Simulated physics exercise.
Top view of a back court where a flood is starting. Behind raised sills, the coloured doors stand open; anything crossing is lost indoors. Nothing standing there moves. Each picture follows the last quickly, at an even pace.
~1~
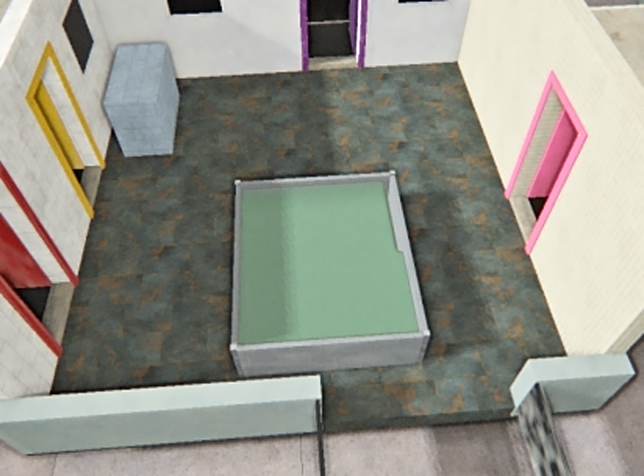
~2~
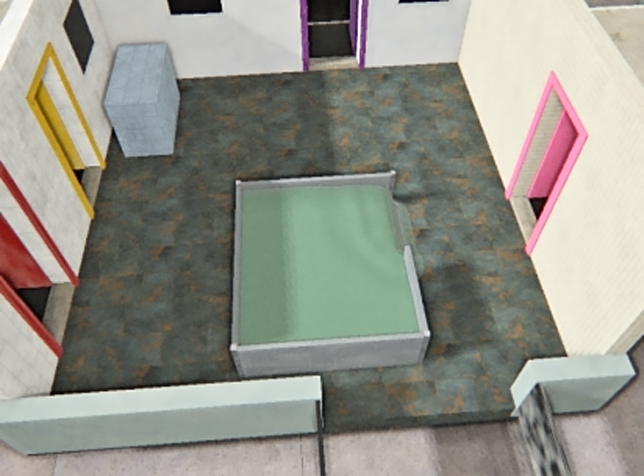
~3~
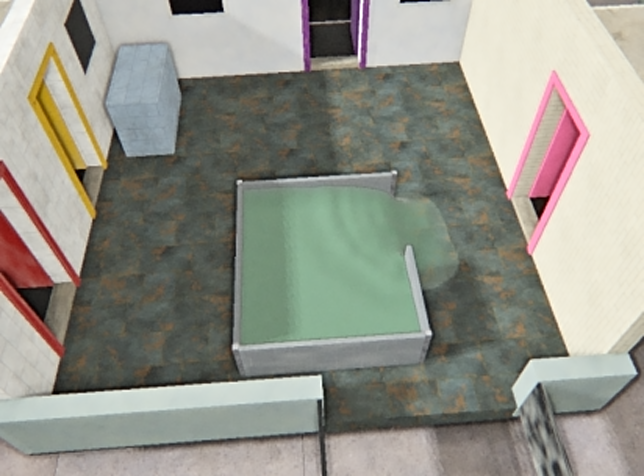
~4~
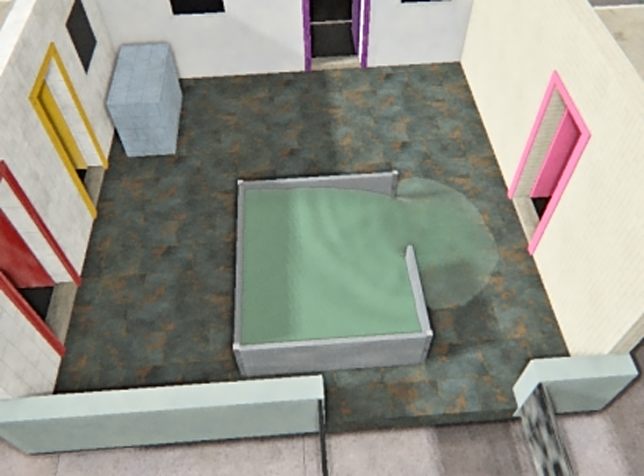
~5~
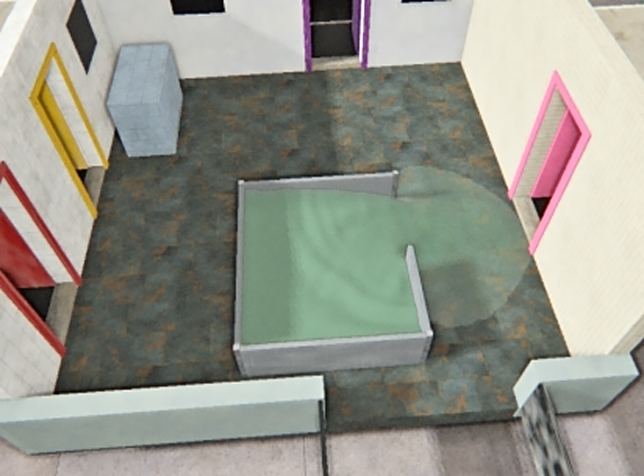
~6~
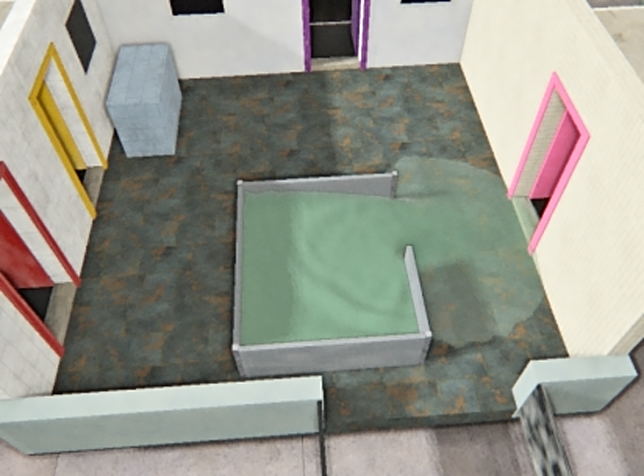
A walled back court with a dark, mottled stone floor is seen from high above by a camera that stays still. A low grey-walled tank of green water sits in the middle, with yellow and red doorways at left, a pale blue-grey block behind, a purple doorway at the back and a pink one at right. Water pours through a gap in the tank's right side, fanning across the floor to the pink doorway's wall as ripples cross the tank.
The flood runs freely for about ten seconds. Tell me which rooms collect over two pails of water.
Here it is: The room behind the yellow door stays at two pails or less, the room behind the red door stays at two pails or less, the room behind the purple door stays at two pails or less, the room behind the pink door collects over two pails.
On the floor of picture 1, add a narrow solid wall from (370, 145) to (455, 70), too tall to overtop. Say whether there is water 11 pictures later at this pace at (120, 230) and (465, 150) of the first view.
Result, in order: Bone-dry / swamped.
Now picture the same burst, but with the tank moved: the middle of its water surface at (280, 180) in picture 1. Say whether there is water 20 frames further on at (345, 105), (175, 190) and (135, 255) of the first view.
First spot swamped, second bare, third bare.
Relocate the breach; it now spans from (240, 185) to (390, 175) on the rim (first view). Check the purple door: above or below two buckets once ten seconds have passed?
Result - purple door: Beyond the limit.
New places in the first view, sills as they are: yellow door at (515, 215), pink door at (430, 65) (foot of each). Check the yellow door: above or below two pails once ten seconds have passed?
Note - yellow door ends up higher.
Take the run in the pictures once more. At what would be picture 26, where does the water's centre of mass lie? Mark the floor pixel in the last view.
I'd put my finger on (389, 238).
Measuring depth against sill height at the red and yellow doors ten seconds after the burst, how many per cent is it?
Respectively about 50 and 40 per cent.
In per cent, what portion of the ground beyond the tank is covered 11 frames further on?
About 25 %.
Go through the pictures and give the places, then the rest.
The water tank at (322, 255) is whole and still, in the first frame.
Water pours out at (394, 232) and has run to a hidden place, in the second frame.
The front is at (415, 197), out from the gap at (396, 233), in the third frame.
The front is at (492, 255), out from the gap at (396, 234), in the fourth frame.
Water pours out at (397, 233) and has run to (528, 242), in the fifth frame.
Water pours out at (396, 234) and has run to (537, 219), in the sixth frame.
A moment on, water covers 20 % of the floor; the yellow door not reached, the red door not reached, the purple door not reached, the pink door far over two buckets in.
Next, water covers 25 % of the floor; the yellow door not reached, the red door not reached, the purple door not reached, the pink door far over two buckets in.
Then, water covers 40 % of the floor; the yellow door not reached, the red door not reached, the purple door wet at the sill, nothing in, the pink door far over two buckets in.
Later, water covers 65 % of the floor; the yellow door not reached, the red door not reached, the purple door wet at the sill, nothing in, the pink door far over two buckets in.
In the end, water covers 95 % of the floor; the yellow door wet at the sill, nothing in, the red door wet at the sill, nothing in, the purple door wet at the sill, nothing in, the pink door far over two buckets in.
